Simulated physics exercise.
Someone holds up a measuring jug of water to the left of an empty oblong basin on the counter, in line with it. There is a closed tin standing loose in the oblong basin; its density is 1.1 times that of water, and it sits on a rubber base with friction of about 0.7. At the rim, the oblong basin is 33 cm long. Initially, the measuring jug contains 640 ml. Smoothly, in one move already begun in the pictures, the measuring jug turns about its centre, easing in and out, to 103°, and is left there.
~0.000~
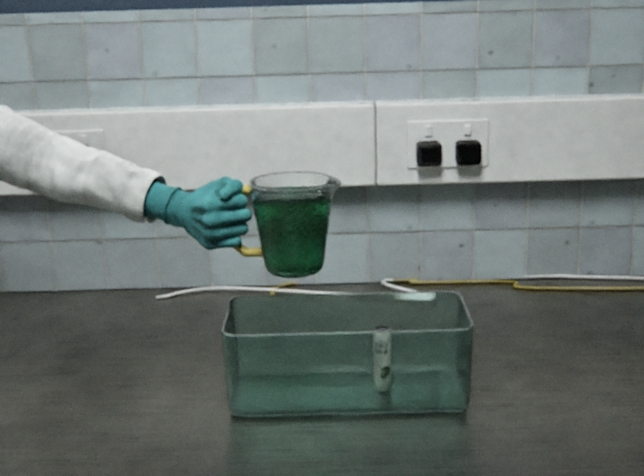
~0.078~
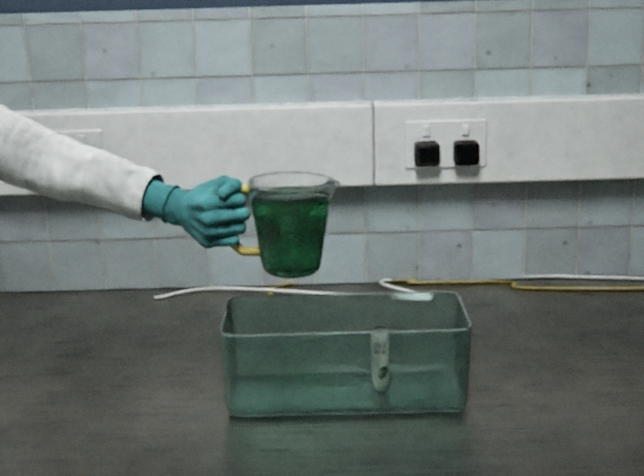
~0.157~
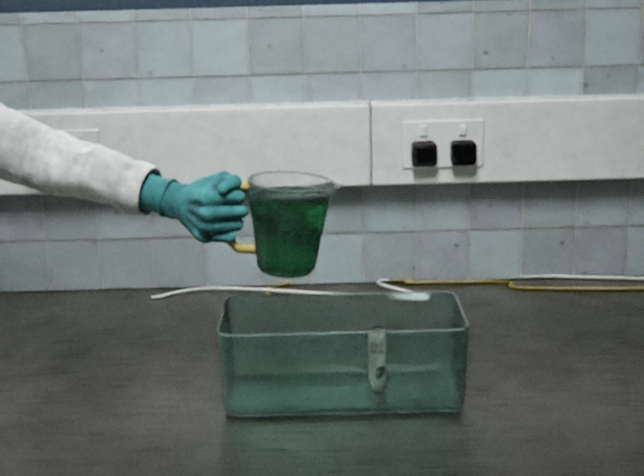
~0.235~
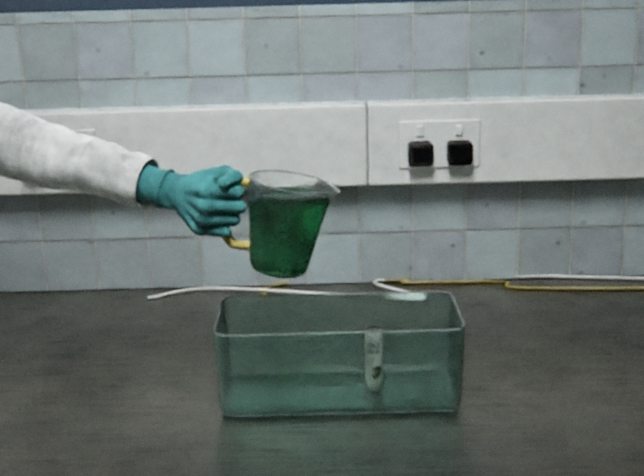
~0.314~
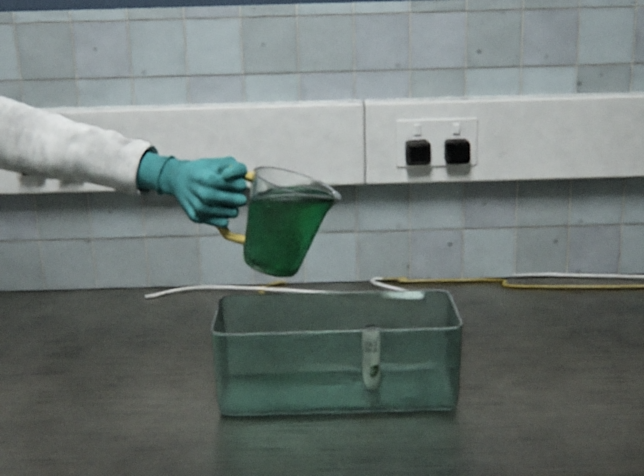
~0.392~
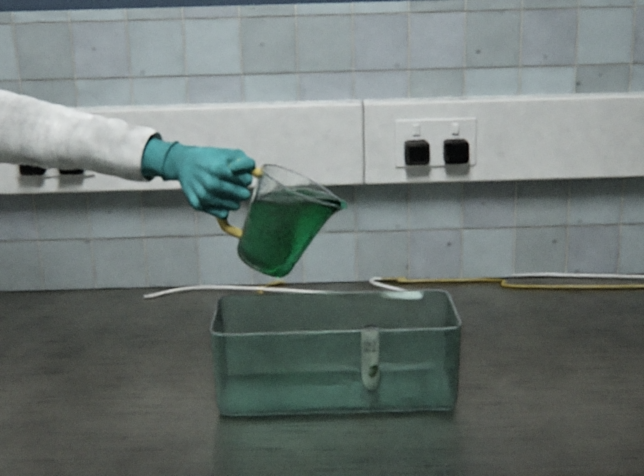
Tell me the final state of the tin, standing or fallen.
It tumbles over.
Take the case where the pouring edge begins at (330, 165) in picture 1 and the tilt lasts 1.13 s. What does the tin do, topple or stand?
It tumbles.
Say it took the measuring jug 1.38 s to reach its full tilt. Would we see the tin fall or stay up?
Result: Tin tipped over.
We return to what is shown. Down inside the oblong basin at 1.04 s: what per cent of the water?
I'd say roughly 74 in a hundred of it.
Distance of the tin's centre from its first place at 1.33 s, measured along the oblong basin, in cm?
I'd put it at around 3 centimetres.
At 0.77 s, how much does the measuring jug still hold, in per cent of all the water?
Still held: Roughly 60 % of the total.
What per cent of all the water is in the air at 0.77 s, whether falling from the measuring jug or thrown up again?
Near 20 per cent at that time.
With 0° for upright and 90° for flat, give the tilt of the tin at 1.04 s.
It sits at roughly 0°.
After 0.77 s the tilt is 78° and 61 per cent is still to pour; the tin stands where it began.
After 1.04 s the tilt is 101° and 13 per cent is still to pour; the tin stands where it began.
After 1.33 s the tilt is 103° and 0 per cent is still to pour; the tin leans 35°.
After 1.64 s the tilt is 103° and 0 per cent is still to pour; the tin lies on its side.
In the end the tin lies on its side.
